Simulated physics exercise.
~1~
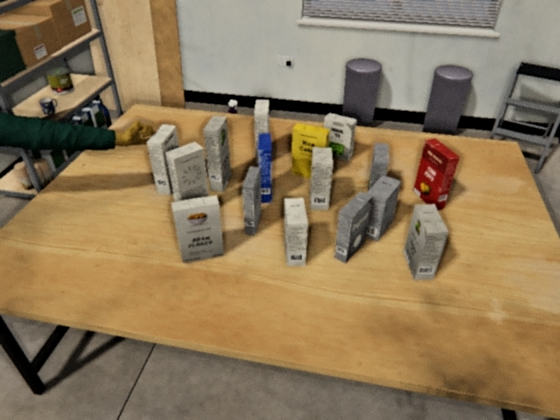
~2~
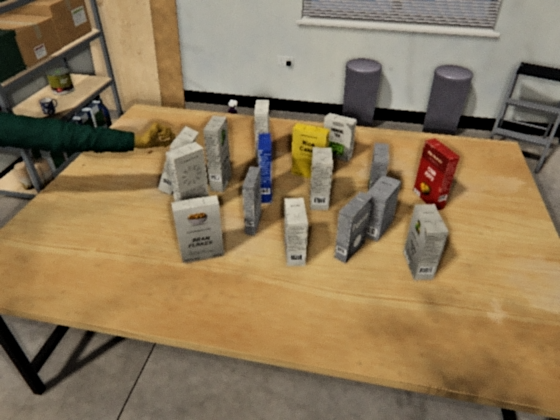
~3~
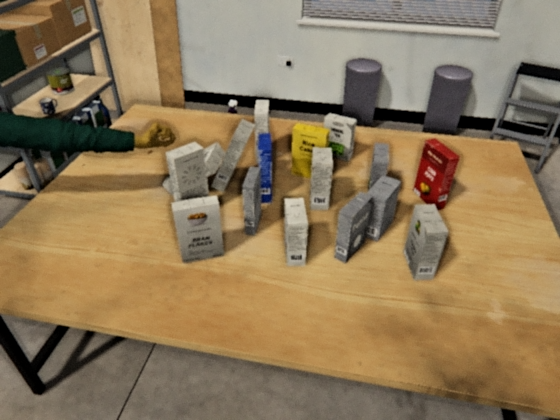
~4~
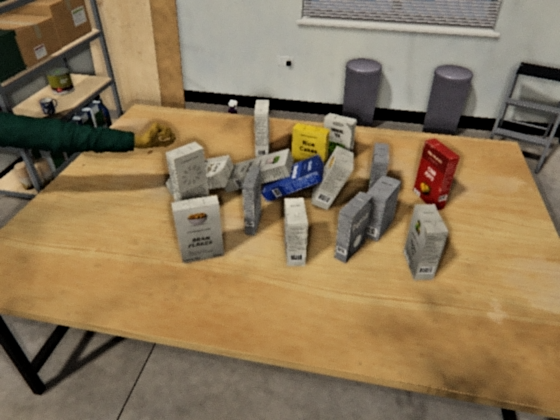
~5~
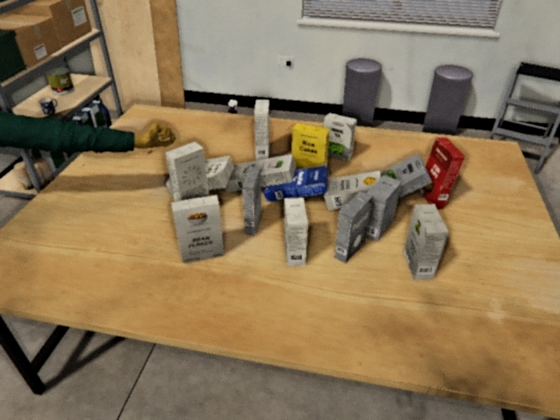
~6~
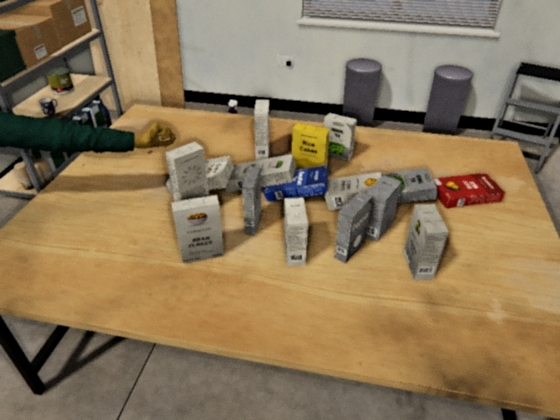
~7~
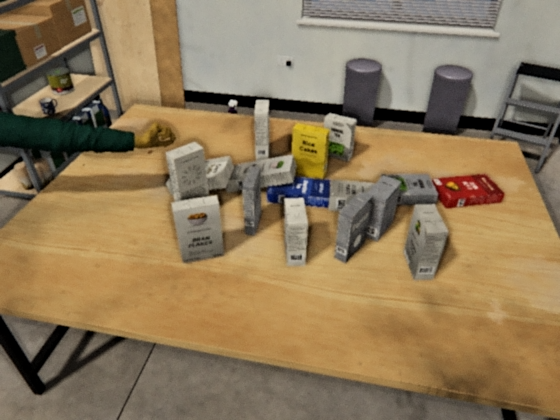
A gloved hand tipping a box into others on a wooden table, toppling blue then red boxes while the yellow stays upright.
